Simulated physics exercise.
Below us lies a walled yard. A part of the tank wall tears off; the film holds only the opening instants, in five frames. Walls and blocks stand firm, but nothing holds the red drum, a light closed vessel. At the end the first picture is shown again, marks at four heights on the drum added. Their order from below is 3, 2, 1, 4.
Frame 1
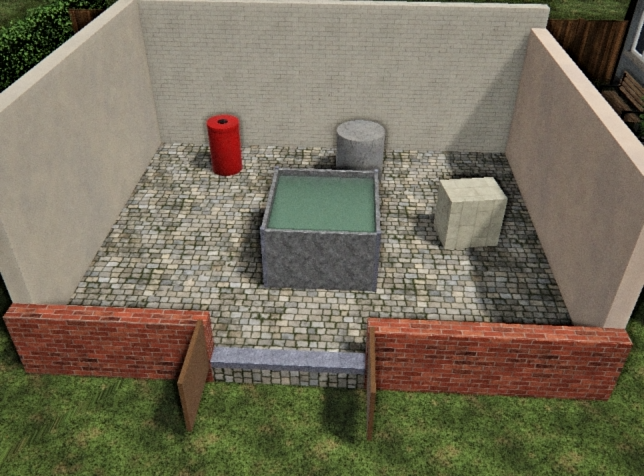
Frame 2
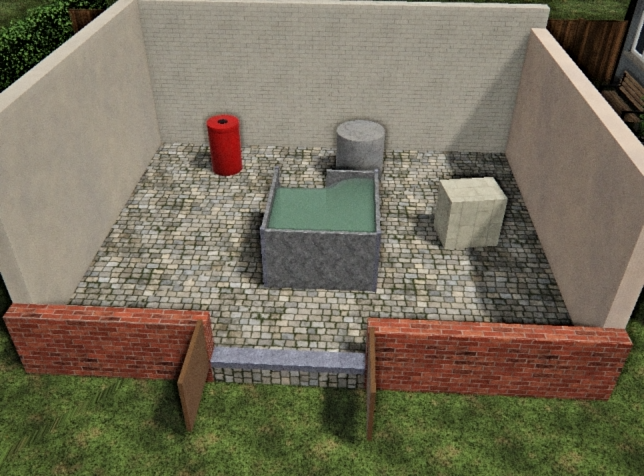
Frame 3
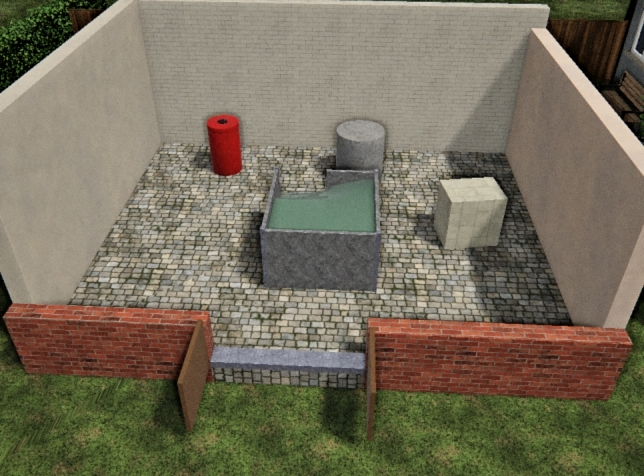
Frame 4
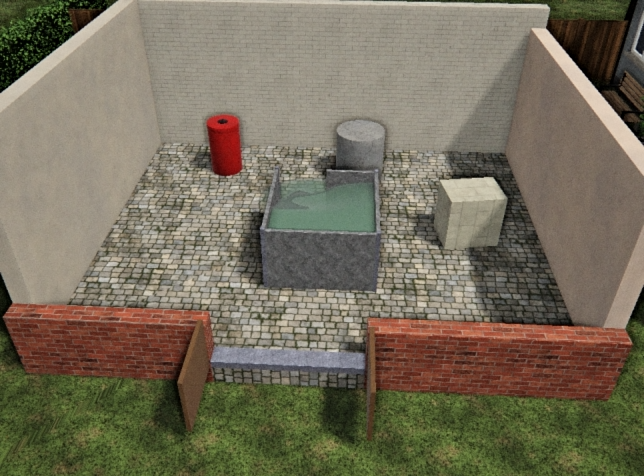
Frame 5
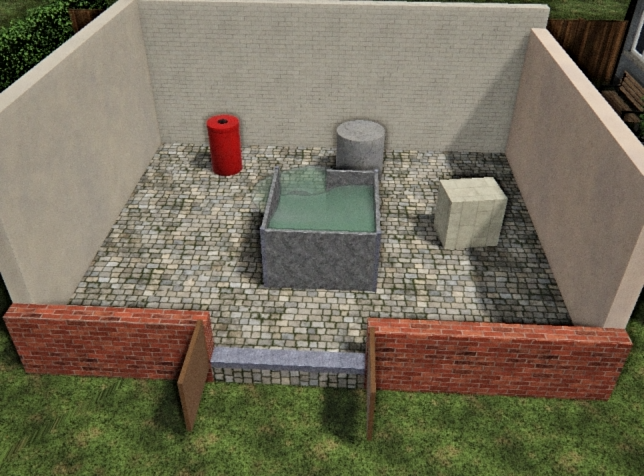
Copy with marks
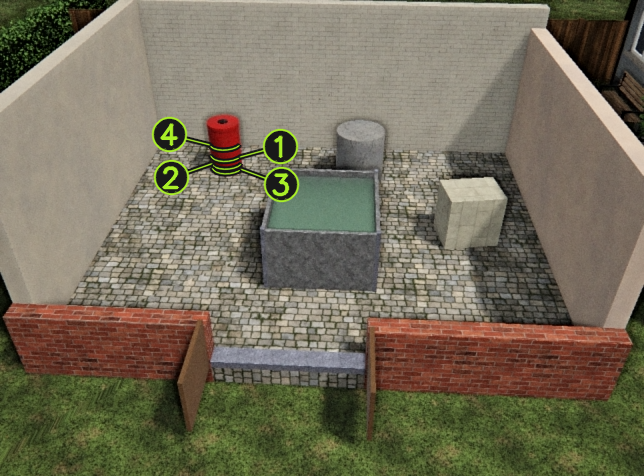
In a walled yard with a red drum and an open gate, the green water in a square stone tank sank at the back, then sloshed and rose in a clear swell toward the back left.
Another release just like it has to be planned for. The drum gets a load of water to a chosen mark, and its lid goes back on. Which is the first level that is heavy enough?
Choose 1.
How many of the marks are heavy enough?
Two of them.
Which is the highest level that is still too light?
Level 2.
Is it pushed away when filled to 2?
Yes.
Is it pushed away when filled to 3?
Yes, it does.
In lime, 1 at (223, 161); 2 at (224, 169); 3 at (224, 173); 4 at (222, 150); from the bottom up 3, 2, 1, 4.
With 1, it does not move.
With 2, it is pushed about 4 times its own width away.
With 3, it is pushed about 5 times its own width away.
With 4, it does not move.
